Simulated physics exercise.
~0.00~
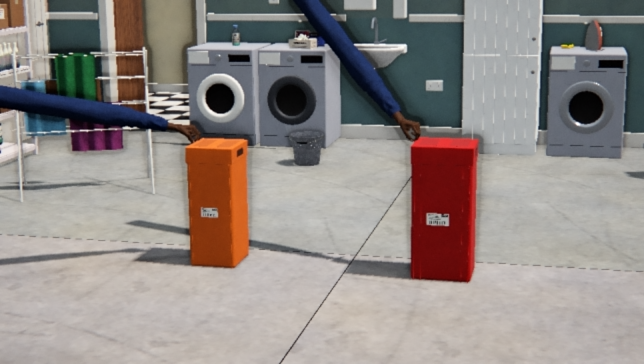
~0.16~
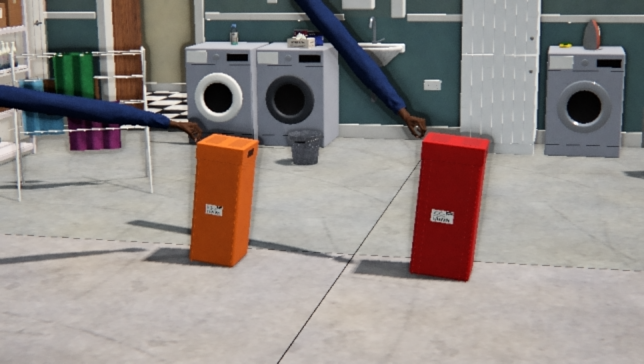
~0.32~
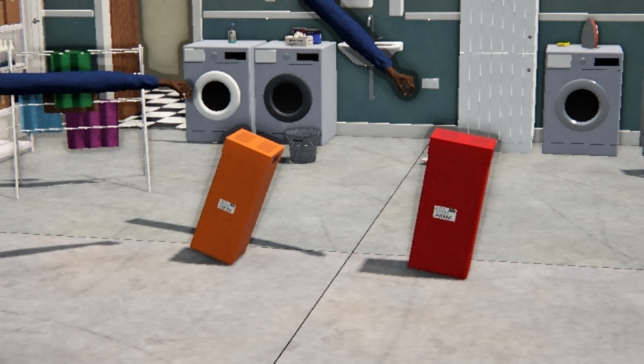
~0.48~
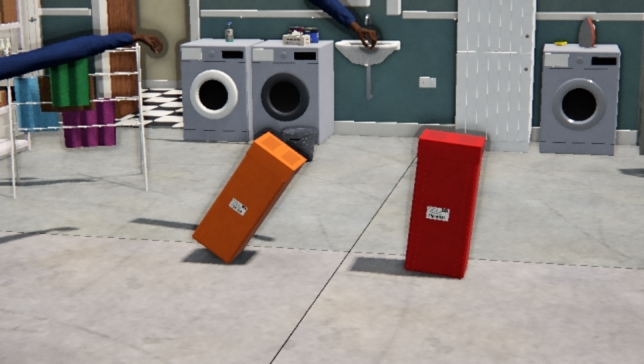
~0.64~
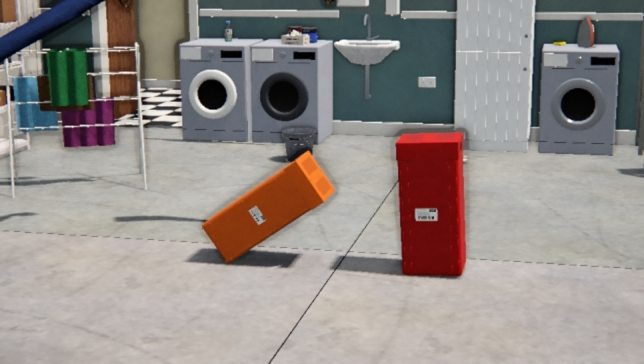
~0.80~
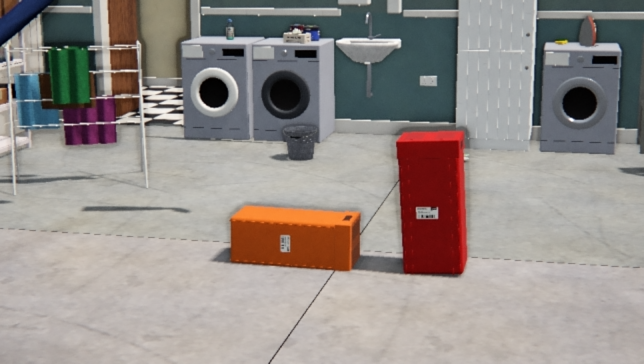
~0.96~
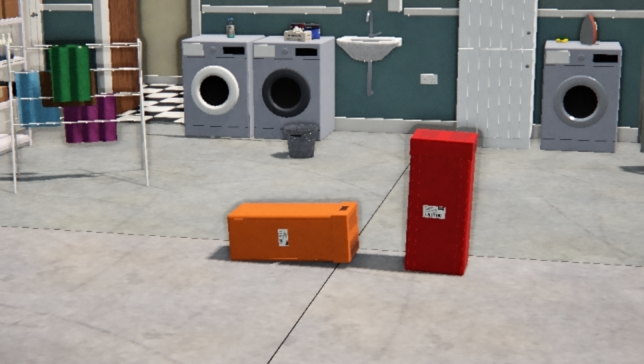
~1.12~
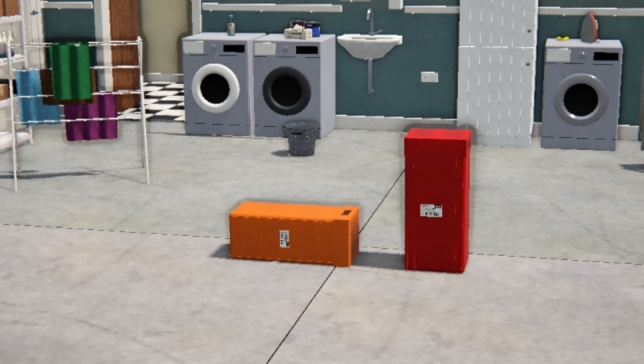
In a laundry room, two hands tip tall boxes; the orange topples, the red rocks upright.
